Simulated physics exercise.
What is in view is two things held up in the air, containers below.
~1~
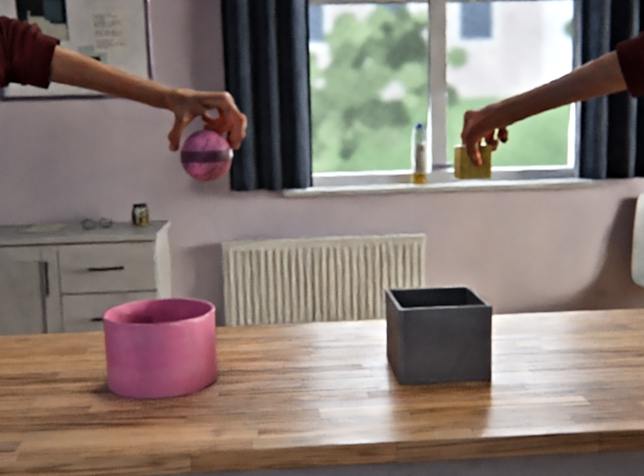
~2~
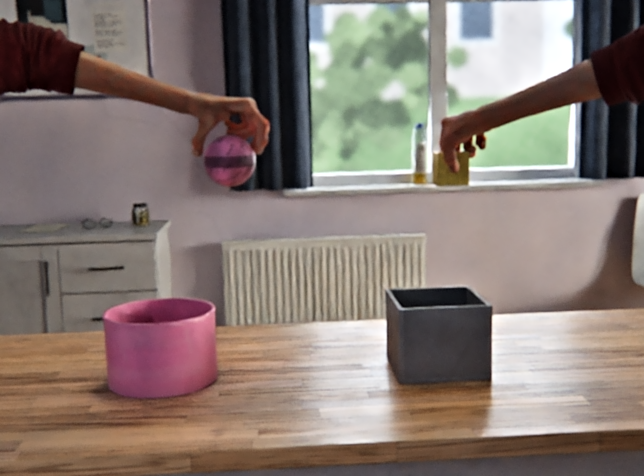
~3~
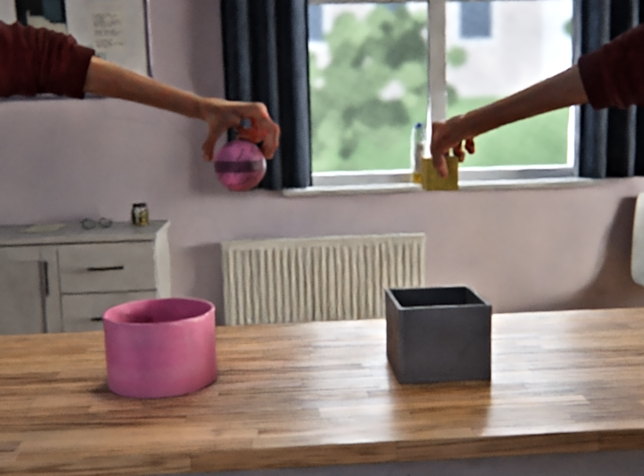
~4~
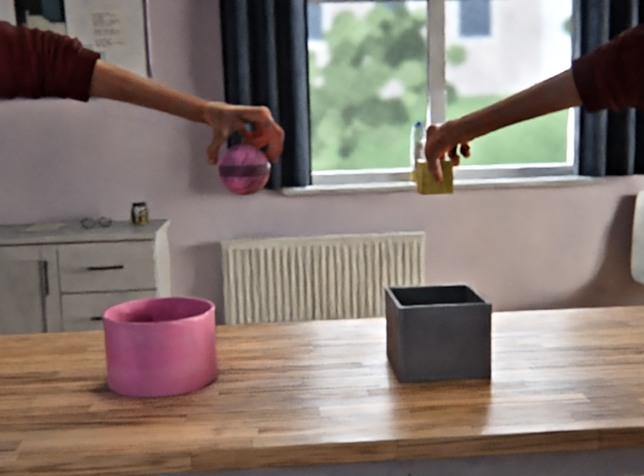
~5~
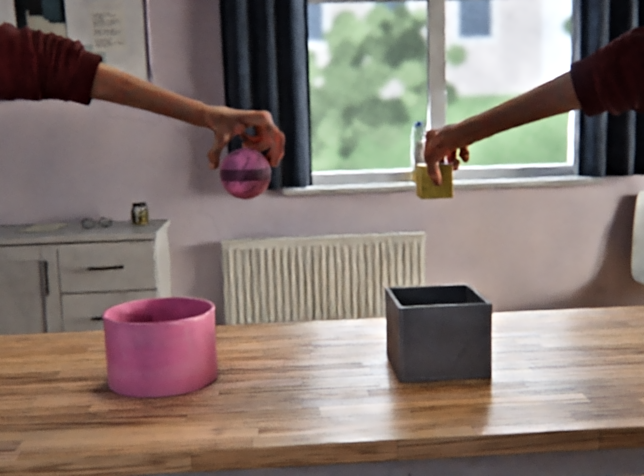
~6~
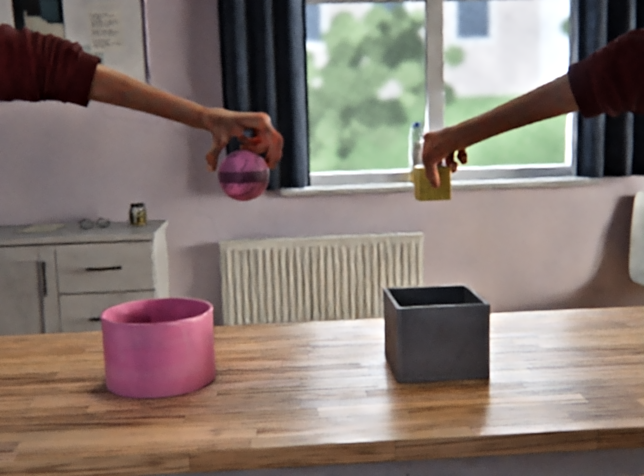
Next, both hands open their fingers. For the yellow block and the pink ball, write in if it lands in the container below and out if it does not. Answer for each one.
Yellow block: In, pink ball: Out.
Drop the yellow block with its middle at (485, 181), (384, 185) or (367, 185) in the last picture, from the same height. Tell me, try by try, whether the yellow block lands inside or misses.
In the first case it never enters, in the second it never enters, and in the third it never enters.
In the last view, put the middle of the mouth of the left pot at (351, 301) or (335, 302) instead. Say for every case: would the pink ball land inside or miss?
In turn it falls beside it; falls beside it.
Then, 0.16 s later than the last frame, yellow block shifted about its own width near (433, 221); pink ball shifted about its own width near (245, 214).
Then, 0.22 s later than the last frame, yellow block dropping near (433, 267); pink ball dropping near (248, 262).
Then, 0.28 s later than the last frame, yellow block dropping near (434, 331); pink ball dropping near (250, 326).
When it is over, the yellow block drops into the container, near (434, 347); the pink ball ends up outside, near (252, 352).
